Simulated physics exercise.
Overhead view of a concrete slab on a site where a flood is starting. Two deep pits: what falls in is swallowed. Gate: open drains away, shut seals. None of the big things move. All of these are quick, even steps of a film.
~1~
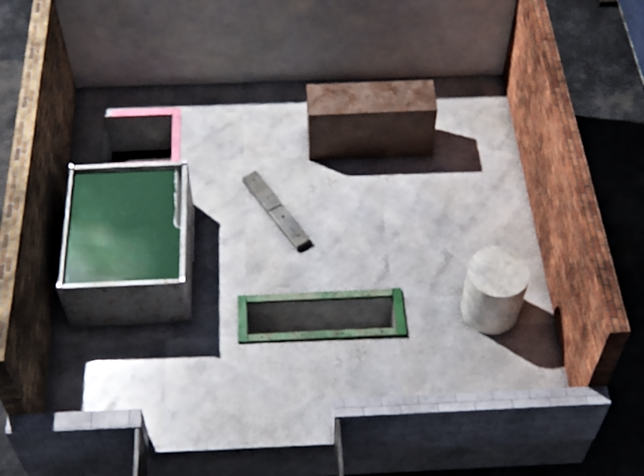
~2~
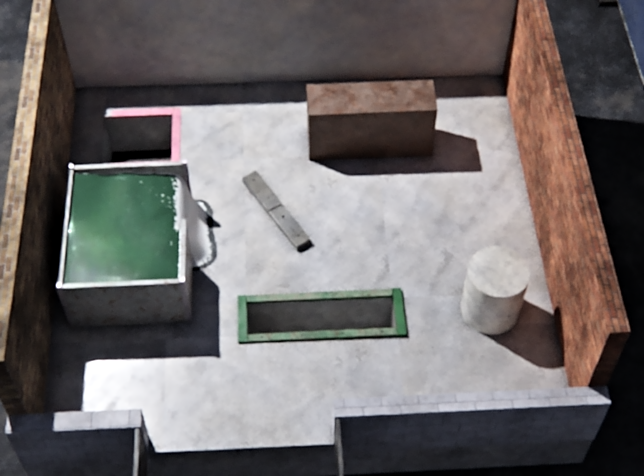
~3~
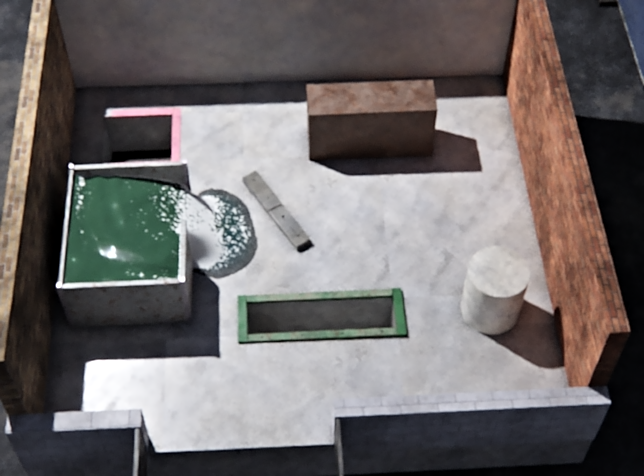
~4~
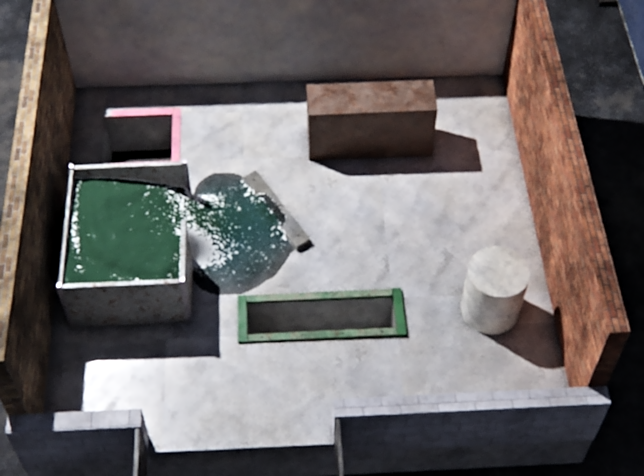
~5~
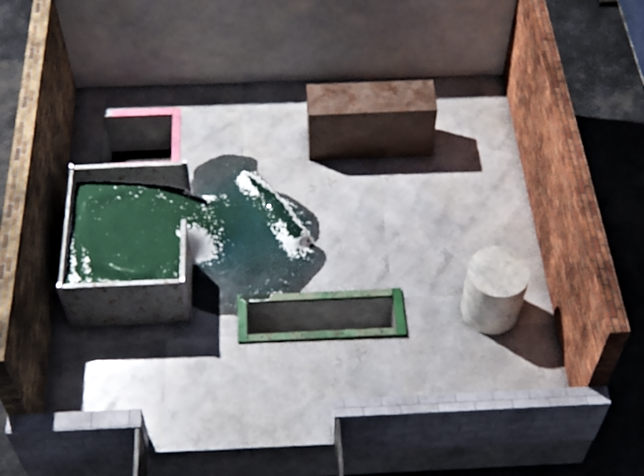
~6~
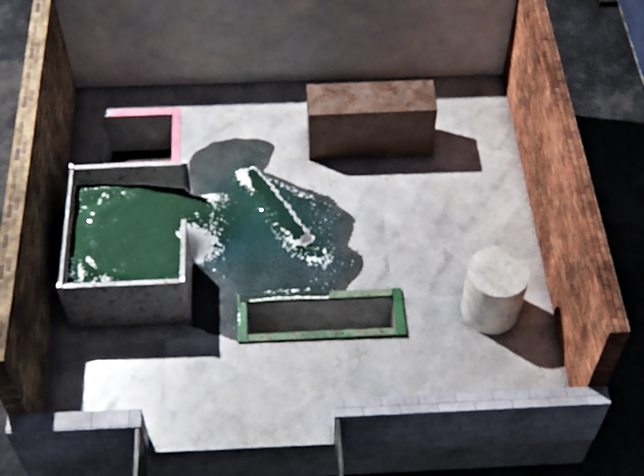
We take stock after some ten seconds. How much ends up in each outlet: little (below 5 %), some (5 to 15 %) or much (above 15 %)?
Outlet by outlet: Gate - little, pink pit - some, green pit - much.
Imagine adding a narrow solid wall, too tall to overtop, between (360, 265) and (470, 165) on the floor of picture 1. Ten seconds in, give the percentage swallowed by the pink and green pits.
I'd say the pink pit takes roughly 8 %, the green pit roughly 25 %.
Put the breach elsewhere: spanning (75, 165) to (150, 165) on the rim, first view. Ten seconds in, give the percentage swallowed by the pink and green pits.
Pink 70 %, green 0 %.
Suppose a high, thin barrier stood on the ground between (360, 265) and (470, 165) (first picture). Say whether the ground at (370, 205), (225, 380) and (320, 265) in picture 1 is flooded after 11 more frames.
In the order you listed them: Soaked, unsoaked, soaked.
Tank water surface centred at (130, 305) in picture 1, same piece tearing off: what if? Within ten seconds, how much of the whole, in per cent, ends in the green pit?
I'd put the green pit at 35 % of the whole.
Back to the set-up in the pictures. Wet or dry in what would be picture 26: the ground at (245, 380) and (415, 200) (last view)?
In turn, the two spots are high and dry and soaked.
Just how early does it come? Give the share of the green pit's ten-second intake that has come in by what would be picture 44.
Estimated share: About 80 %.
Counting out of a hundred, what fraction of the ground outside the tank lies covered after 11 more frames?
I'd say close to 45 per cent.
A moment on, water covers 35 % of the floor; the gate 0 %, the pink pit 0 %, the green pit 2 %.
Next, water covers 45 % of the floor; the gate 0 %, the pink pit 0 %, the green pit 6 %.
Then, water covers 65 % of the floor; the gate 0 %, the pink pit 0 %, the green pit 10 %.
Later, water covers 70 % of the floor; the gate 0 %, the pink pit 2 %, the green pit 15 %.
In the end, water covers 95 % of the floor; the gate 1 %, the pink pit 8 %, the green pit 20 %.
